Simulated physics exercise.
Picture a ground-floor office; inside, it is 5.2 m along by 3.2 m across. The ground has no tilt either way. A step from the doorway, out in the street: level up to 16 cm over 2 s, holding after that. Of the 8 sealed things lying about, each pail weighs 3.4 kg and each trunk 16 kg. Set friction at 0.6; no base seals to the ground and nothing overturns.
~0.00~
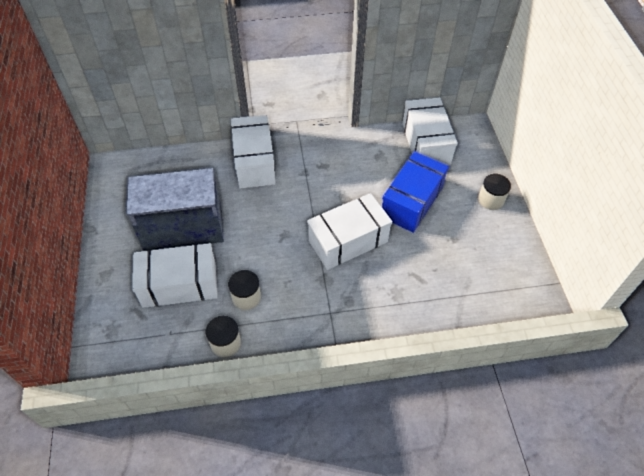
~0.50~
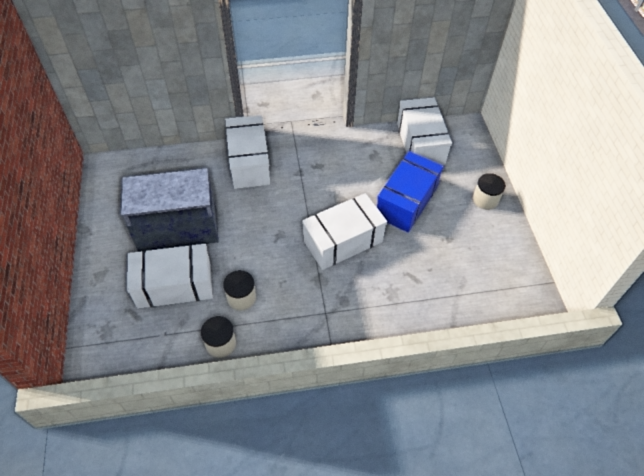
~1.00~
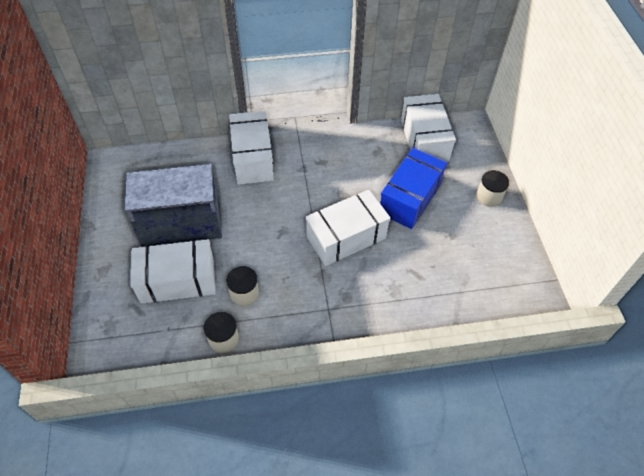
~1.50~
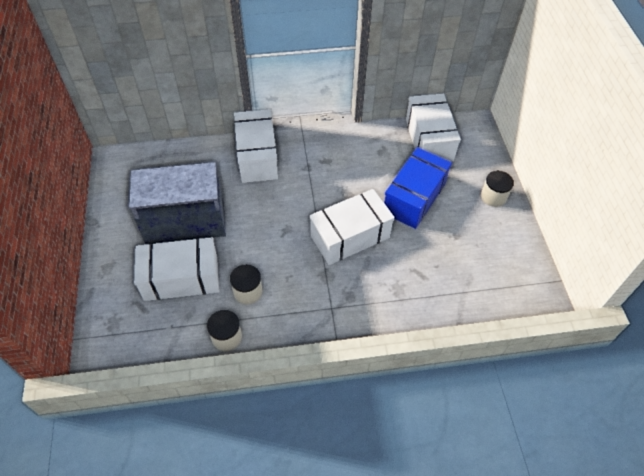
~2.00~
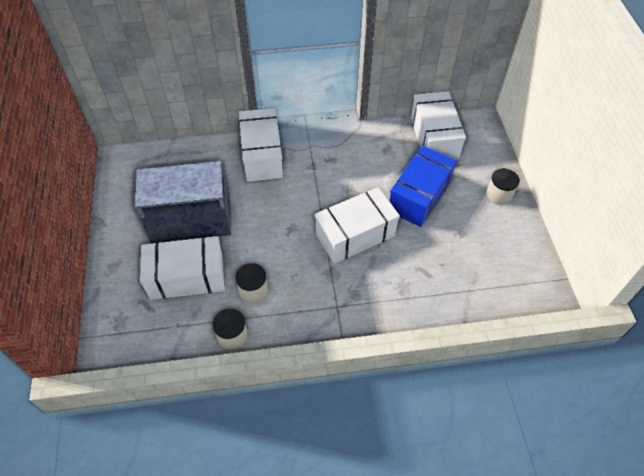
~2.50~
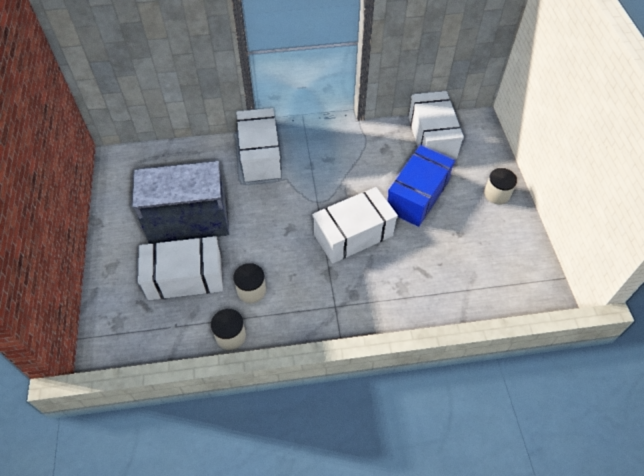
Blue water spread over the ground outside a walled room, then a thin sheet crept in through the doorway onto the floor, while the blue trunk, white boxes and small barrels stayed put.
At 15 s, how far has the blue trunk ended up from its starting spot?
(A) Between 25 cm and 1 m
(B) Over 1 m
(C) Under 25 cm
Answer: A.
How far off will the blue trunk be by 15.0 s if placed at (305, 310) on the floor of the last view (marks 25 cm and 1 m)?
Looks like it is swept a long way.
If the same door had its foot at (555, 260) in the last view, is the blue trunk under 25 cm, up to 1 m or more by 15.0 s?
In that case the blue trunk would have shifted a modest distance.
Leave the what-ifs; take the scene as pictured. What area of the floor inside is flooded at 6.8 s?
I'd put it close to 12 m2.
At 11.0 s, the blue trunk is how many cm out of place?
Displacement near 20 cm.
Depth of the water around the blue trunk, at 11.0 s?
I'd put it at about 6 cm.
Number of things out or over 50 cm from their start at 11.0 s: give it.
By my tally, 4.
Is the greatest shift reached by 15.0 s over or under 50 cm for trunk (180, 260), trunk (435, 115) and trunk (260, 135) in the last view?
Going one by one, I get within, above and above.
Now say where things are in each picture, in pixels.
In the first picture, the blue trunk at (416, 181), on the bottom; water covers 0.0 m2; 0 of 8 have shifted.
In the second picture, the blue trunk at (411, 181), on the bottom; water covers 0.0 m2; 0 of 8 have shifted.
In the third picture, the blue trunk at (415, 177), on the bottom; 0.0 m2 under water; 0 of 8 have shifted.
In the fourth picture, the blue trunk at (419, 177) rests on the ground; water covers 0.0 m2; 0 of 8 have shifted.
In the fifth picture, the blue trunk at (424, 175), on the bottom; water covers 0.3 m2; 0 of 8 have shifted.
In the sixth picture, the blue trunk at (422, 175), on the bottom; 1.1 m2 under water; 0 of 8 have shifted.
After 3.5 s the blue trunk is near (423, 175), 0.0 m from its start, aground; 0 afloat.
After 6.8 s the blue trunk is near (454, 184), 0.4 m from its start, aground; 2 afloat.
After 11.0 s the blue trunk is near (441, 171), 0.2 m from its start, afloat; 6 afloat.
After 15.0 s the blue trunk is near (442, 226), 0.7 m from its start, afloat; 8 afloat.
